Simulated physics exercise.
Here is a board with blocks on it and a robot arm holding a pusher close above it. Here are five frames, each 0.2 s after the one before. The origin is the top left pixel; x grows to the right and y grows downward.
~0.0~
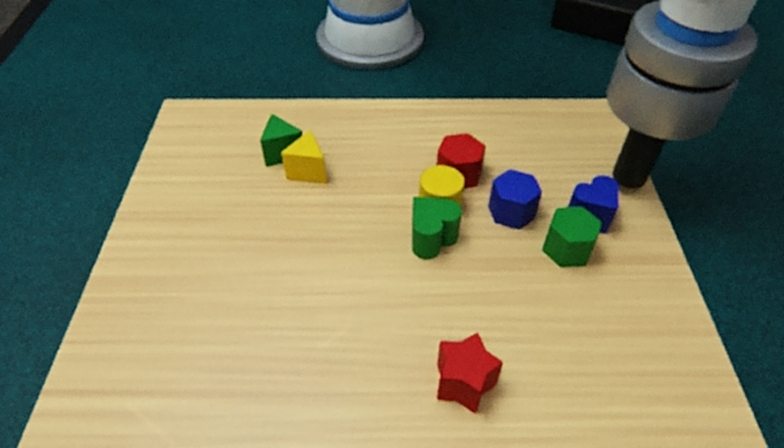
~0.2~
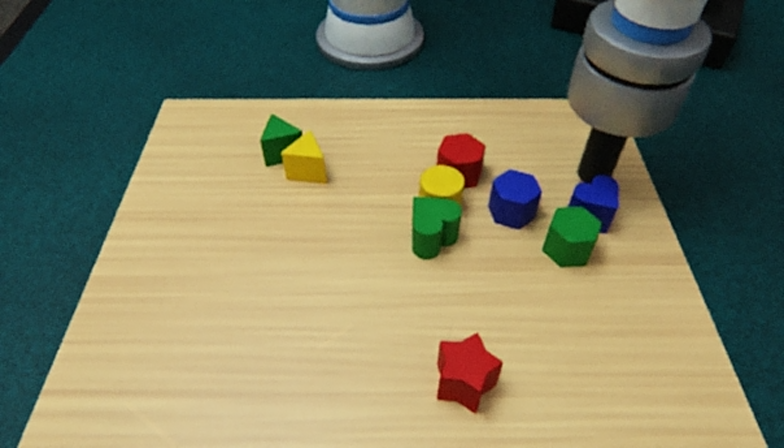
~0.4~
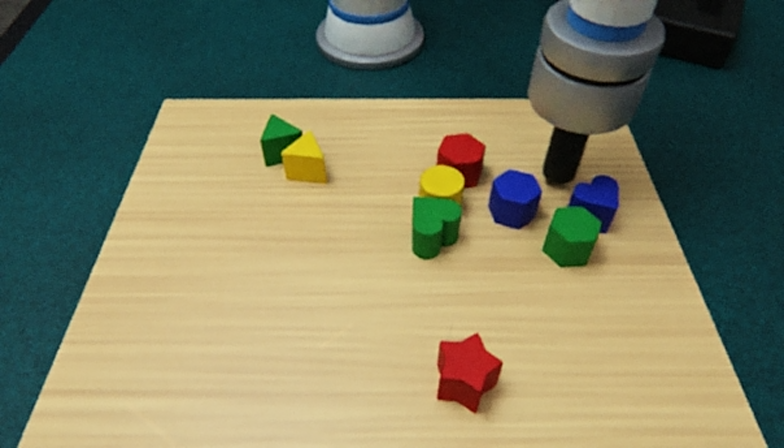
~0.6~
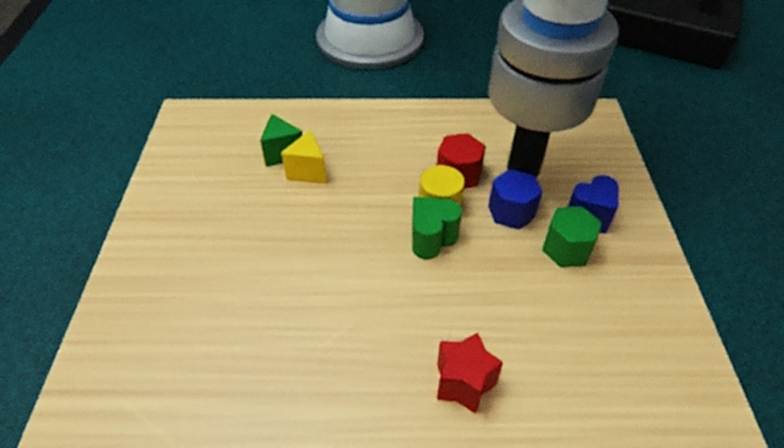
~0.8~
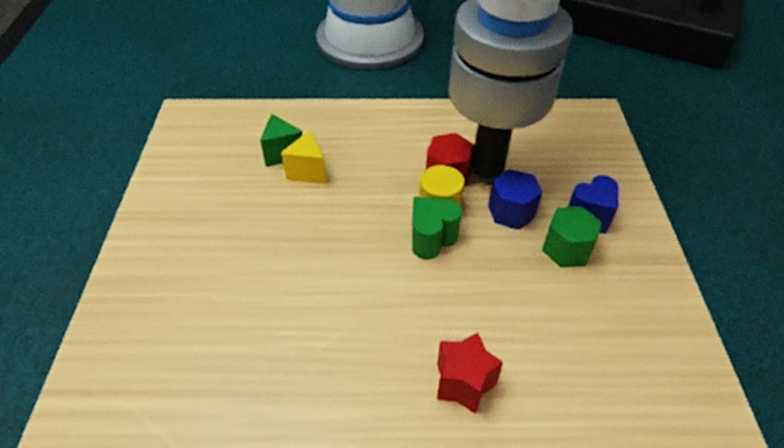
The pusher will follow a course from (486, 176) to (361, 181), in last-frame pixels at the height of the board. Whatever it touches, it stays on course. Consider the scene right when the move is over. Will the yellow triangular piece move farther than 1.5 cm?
Yes
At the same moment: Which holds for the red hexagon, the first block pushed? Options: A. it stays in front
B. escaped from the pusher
A: It stays in front.
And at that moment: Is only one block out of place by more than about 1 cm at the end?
No, that is not how it ends up.
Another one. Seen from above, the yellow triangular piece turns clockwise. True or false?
My answer: True.
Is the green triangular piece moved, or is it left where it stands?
Its place stays the same.
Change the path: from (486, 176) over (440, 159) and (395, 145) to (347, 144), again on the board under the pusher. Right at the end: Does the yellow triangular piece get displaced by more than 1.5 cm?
Short answer: No.
On the path given first. One third of the way, pusher at (445, 169); red hexagon at (407, 149).
Two thirds of the way, pusher at (403, 171); red hexagon at (364, 150).
At the end, pusher at (361, 173); green triangular piece not moved; yellow triangular piece at (286, 147), turned 35° clockwise; yellow circle not moved; red hexagon at (320, 154).
